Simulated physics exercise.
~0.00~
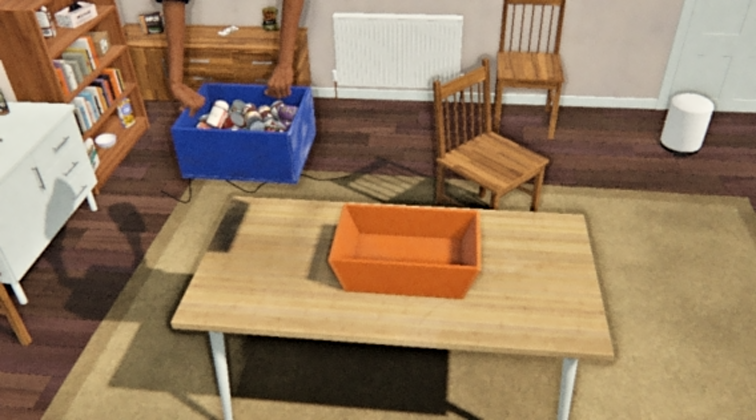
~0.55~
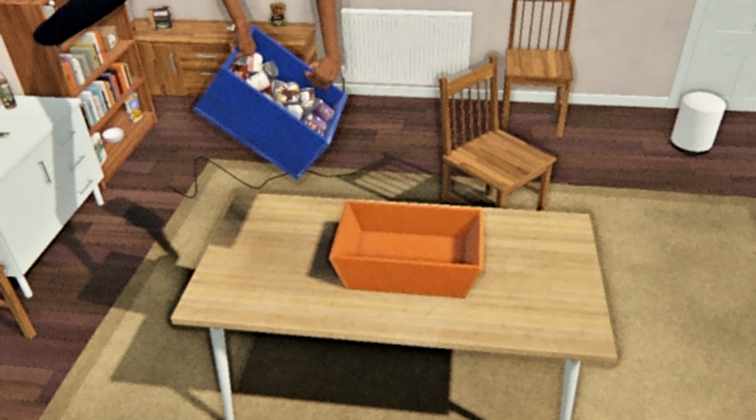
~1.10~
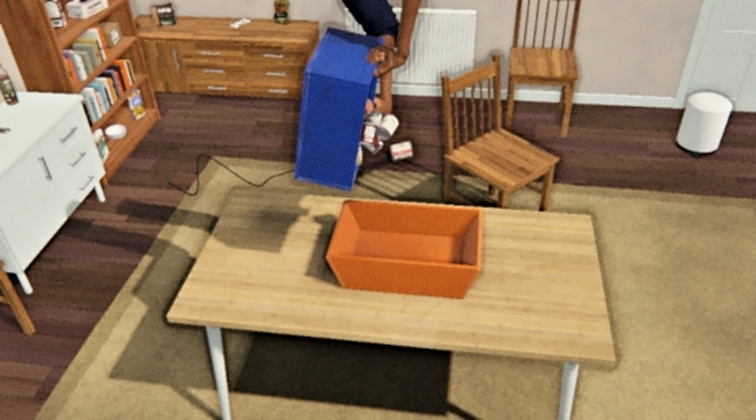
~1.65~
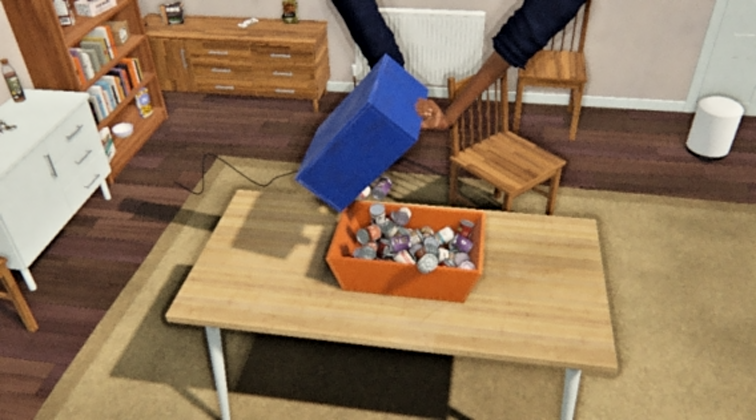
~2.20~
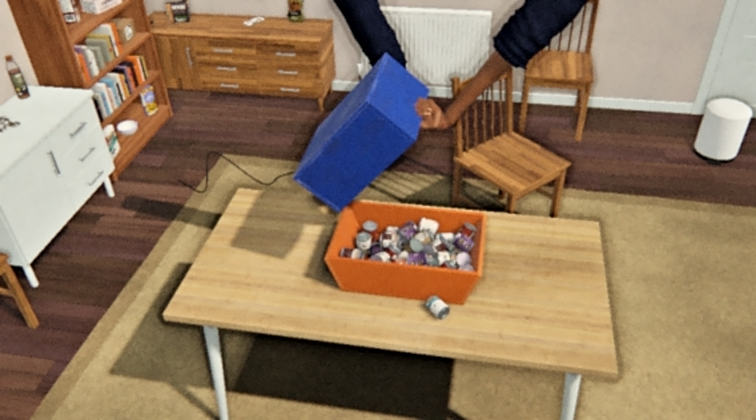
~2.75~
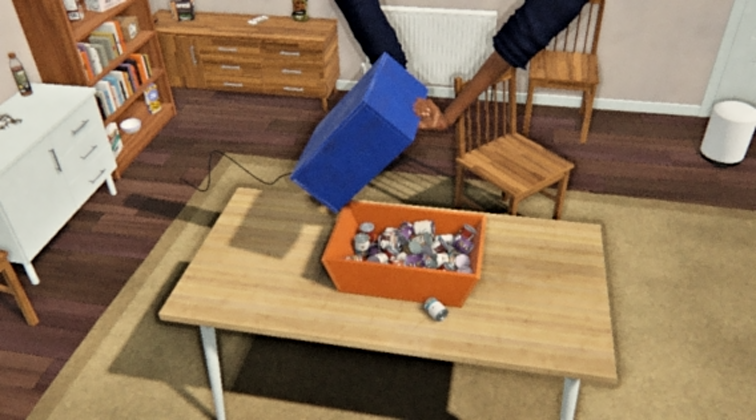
Two hands tip a blue tote, pouring small tins into an orange basket, one landing outside.
